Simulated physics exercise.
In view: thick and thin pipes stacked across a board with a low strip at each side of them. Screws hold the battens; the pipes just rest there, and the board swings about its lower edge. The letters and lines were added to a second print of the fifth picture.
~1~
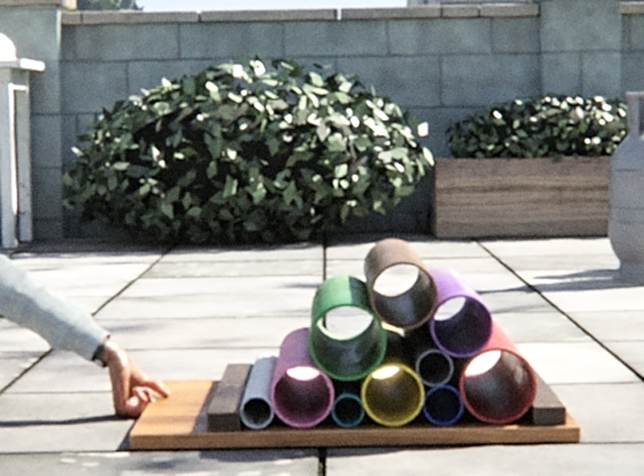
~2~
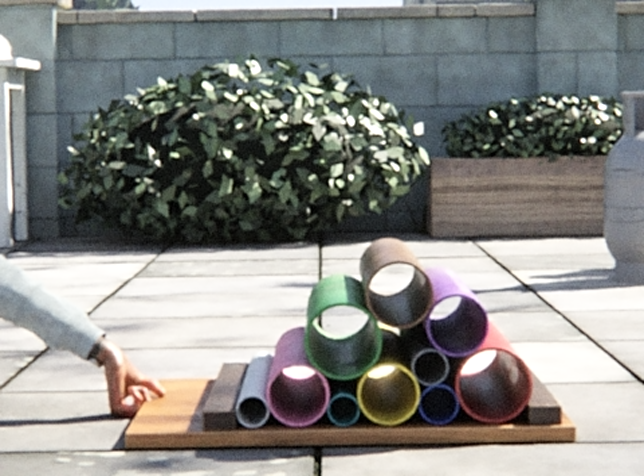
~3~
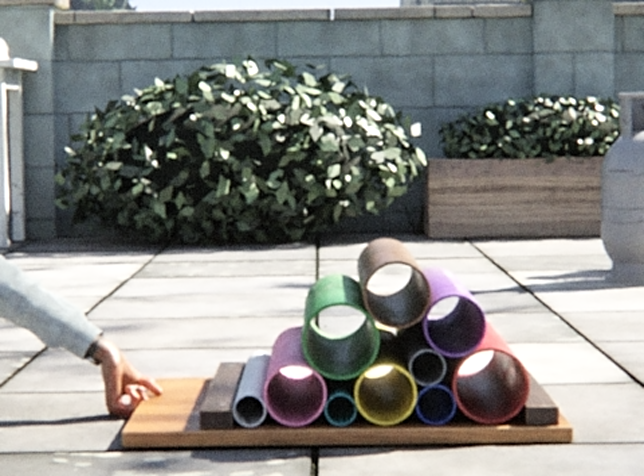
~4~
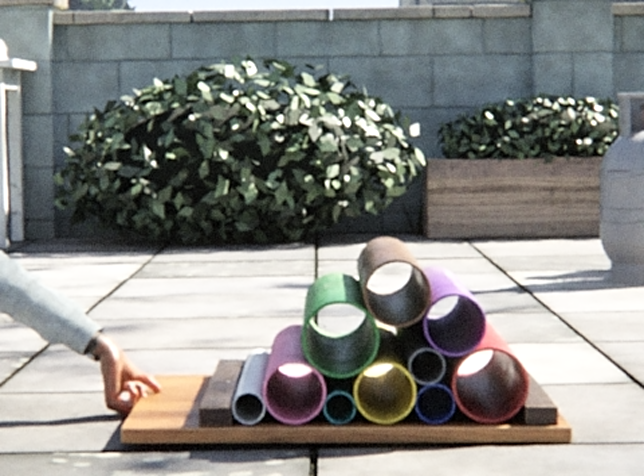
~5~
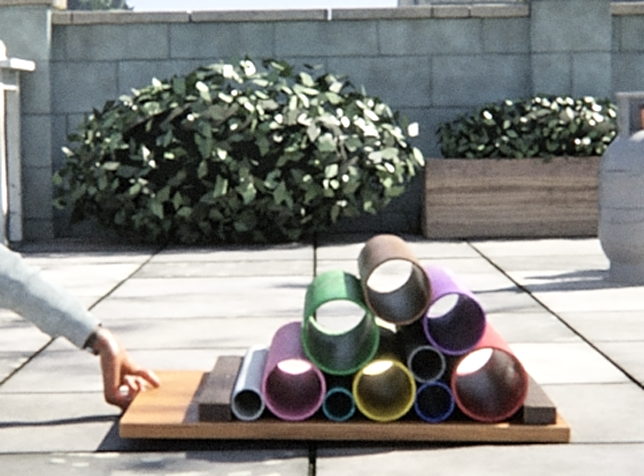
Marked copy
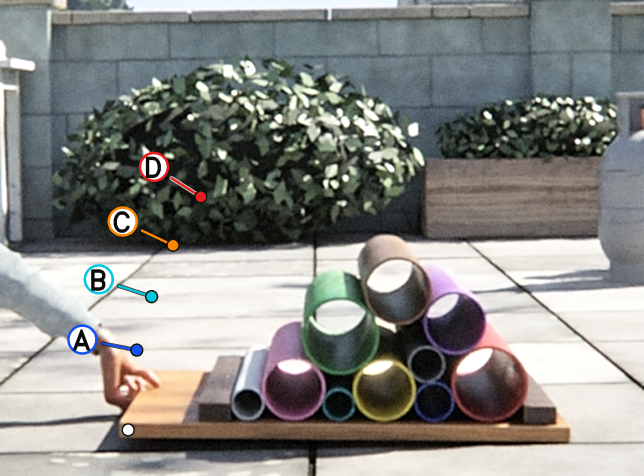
Hand slightly raising the left end of a wooden board holding stacked colourful pipes between dark strips on a sunlit paved patio.
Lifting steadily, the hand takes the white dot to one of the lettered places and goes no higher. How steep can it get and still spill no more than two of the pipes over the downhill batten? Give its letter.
Up to D.
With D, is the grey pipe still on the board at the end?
Yes.
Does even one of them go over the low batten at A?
No.
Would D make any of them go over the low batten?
At D: Yes.
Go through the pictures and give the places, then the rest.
Yellow pipe (393, 395); blue pipe (443, 405); red pipe (499, 386), in the first frame.
Red pipe (494, 385); green pipe (343, 341), in the second frame.
Board (345, 398); white pipe (249, 410); brown pipe (397, 295), in the third frame.
Board (344, 396); white pipe (249, 408); pink pipe (294, 392), in the fourth frame.
Board (343, 393); white pipe (248, 403); pink pipe (294, 389), in the fifth frame.
On the copy, A at (137, 350); B at (152, 297); C at (173, 245); D at (201, 197); the white dot at (128, 430).
On D. First, board at 19°.
Then, board at 34°.
Finally, board at 34°, two over the low batten (purple, brown).
By contrast, A none over the low batten; B one over the low batten (purple); C one over the low batten (purple).
